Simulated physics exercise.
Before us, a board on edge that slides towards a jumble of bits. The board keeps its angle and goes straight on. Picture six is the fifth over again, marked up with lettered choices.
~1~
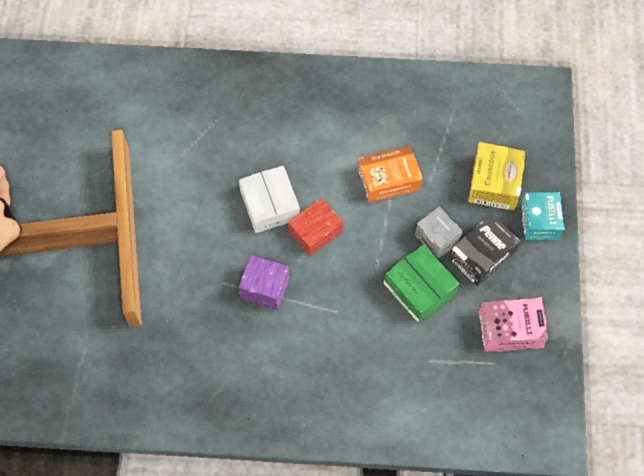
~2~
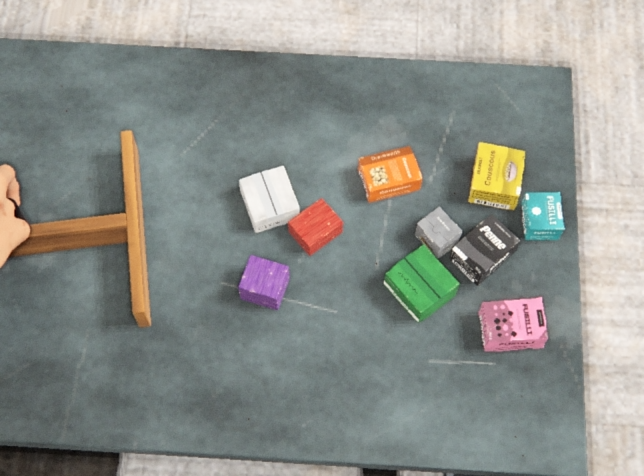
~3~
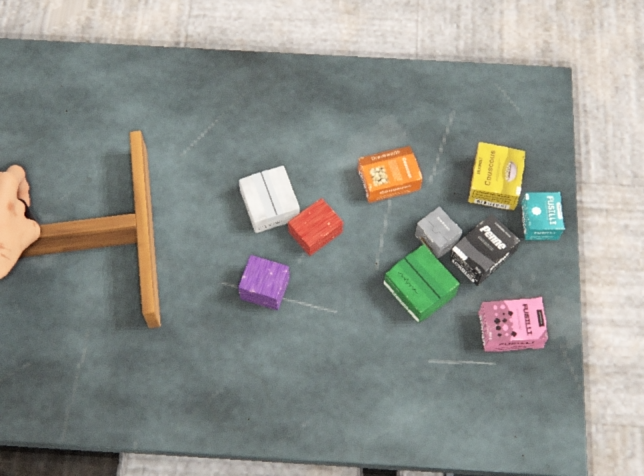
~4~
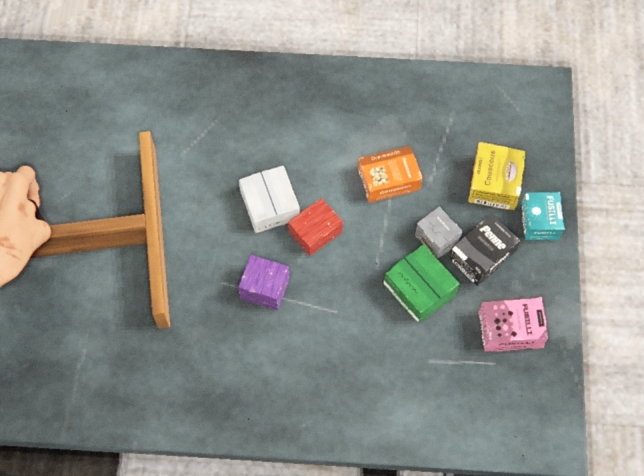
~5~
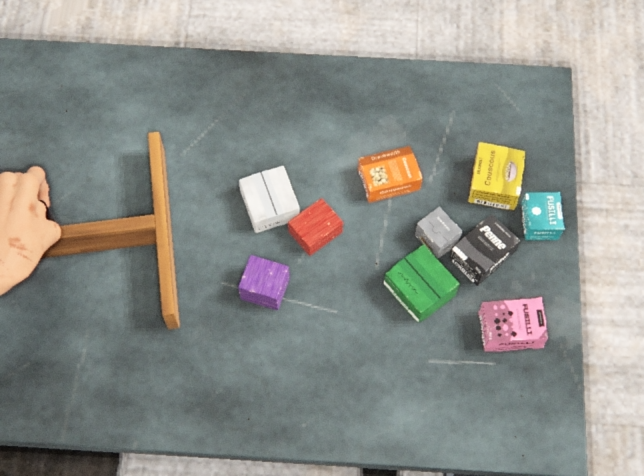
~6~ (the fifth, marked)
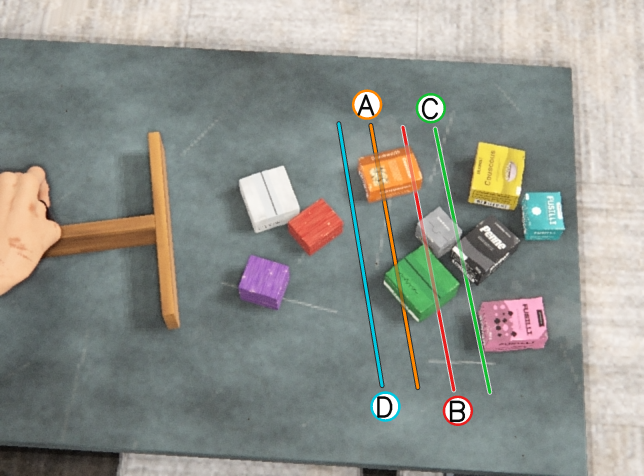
The clip opens on a dark tabletop with colourful blocks and packets scattered towards the right, and a wooden T-shaped pusher at the left. A hand grips its handle and slides the upright board slowly rightwards, a short way across bare table, while the blocks and packets stay still, untouched.
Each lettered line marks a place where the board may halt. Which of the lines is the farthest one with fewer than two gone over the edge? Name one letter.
No farther than C.
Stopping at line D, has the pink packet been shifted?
No.
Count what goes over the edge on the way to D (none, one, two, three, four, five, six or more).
By then, none.
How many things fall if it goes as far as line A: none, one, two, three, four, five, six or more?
By then, none.
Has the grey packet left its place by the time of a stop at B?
By then, yes.
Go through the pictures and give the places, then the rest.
The first picture shows turquoise packet (542, 216); black box (484, 250); red block (316, 227).
The second picture shows board (132, 218); pink packet (513, 325).
The third picture shows board (141, 218); white box (269, 199).
The fourth picture shows board (151, 219); grey packet (438, 233).
The fifth picture shows board (160, 219); purple block (265, 282); turquoise packet (542, 216); black box (484, 250).
On the marked copy, A at (393, 250); B at (427, 252); C at (461, 253); D at (359, 248).
Taking C. A third of the way, board (267, 225); purple block (300, 276); white box (293, 198).
Two thirds of the way, board (374, 231); black box (496, 245); grey packet (461, 222).
When it is over, board (460, 236); turquoise packet (571, 196); black box (561, 240); none fallen.
As for the rest, A is within the limit but short; B is within the limit but short; D is within the limit but short.
